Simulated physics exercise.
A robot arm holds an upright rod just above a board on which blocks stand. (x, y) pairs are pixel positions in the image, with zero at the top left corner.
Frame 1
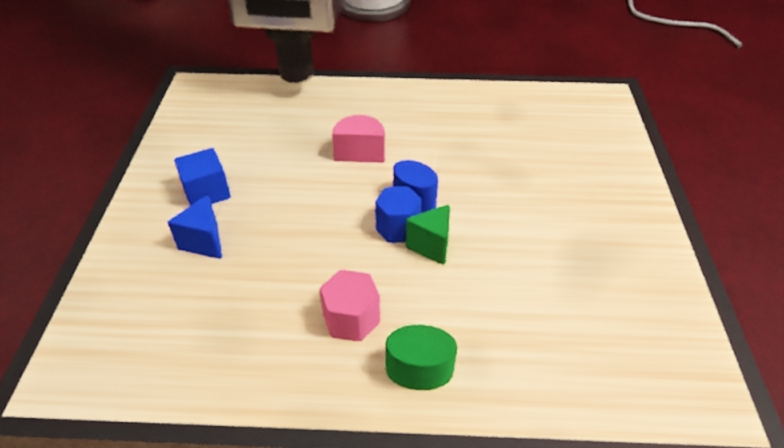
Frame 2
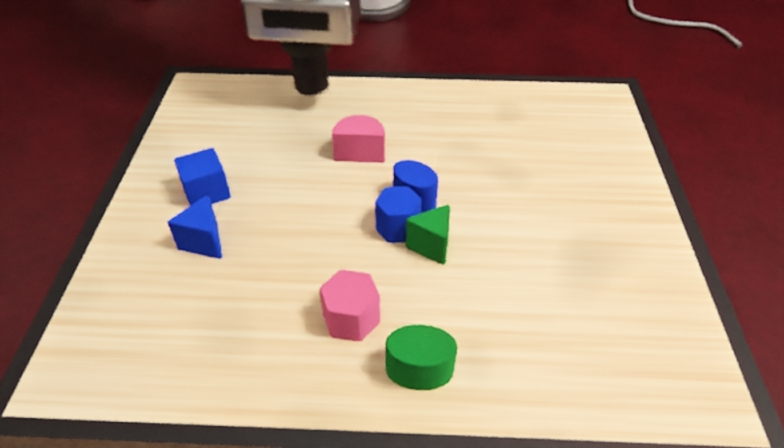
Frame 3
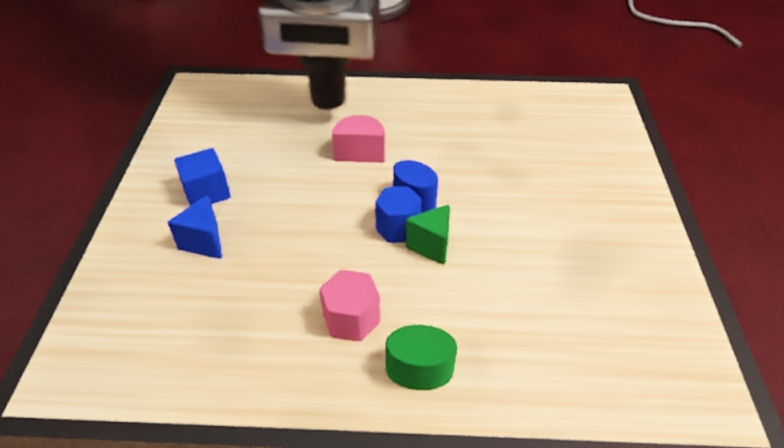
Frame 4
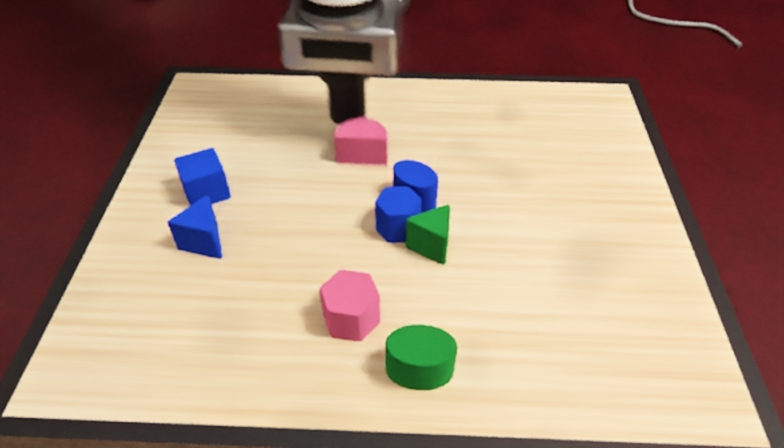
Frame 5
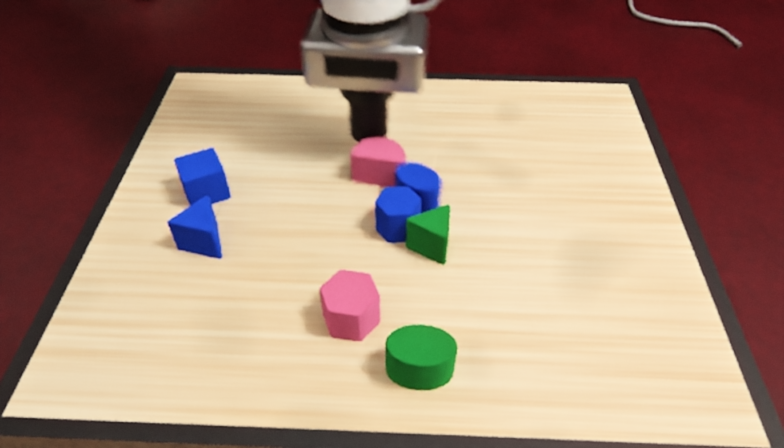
Robot arm moving its rod down and right over a wooden board, pushing a pink D-shaped block against a blue elliptical block.
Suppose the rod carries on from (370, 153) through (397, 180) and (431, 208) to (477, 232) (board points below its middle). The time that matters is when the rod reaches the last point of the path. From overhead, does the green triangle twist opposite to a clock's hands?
The answer is no.
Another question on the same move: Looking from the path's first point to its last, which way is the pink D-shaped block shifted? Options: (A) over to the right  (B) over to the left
A
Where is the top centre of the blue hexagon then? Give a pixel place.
In the picture, it is at (398, 229).
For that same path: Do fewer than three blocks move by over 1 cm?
No, I don't think so.
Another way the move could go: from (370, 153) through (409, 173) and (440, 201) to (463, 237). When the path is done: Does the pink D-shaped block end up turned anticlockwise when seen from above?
I expect so.
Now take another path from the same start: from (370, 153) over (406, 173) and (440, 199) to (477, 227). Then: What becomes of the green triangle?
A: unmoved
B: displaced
B (displaced)
What follows on the original path. One third of the way, rod (399, 162); pink D-shaped block (397, 181), turned 25° anticlockwise; blue hexagon (400, 206); blue elliptical block (447, 199), turned 15° anticlockwise; green triangle (442, 228), turned 15° clockwise.
Two thirds of the way, rod (434, 190); pink D-shaped block (402, 200); blue hexagon (398, 229); blue elliptical block (456, 211), turned 50° anticlockwise; green triangle (450, 237), turned 25° clockwise.
At the end, rod (481, 213); pink D-shaped block (402, 200); blue hexagon (398, 229); blue elliptical block (484, 235); green triangle (454, 250), turned 65° clockwise.
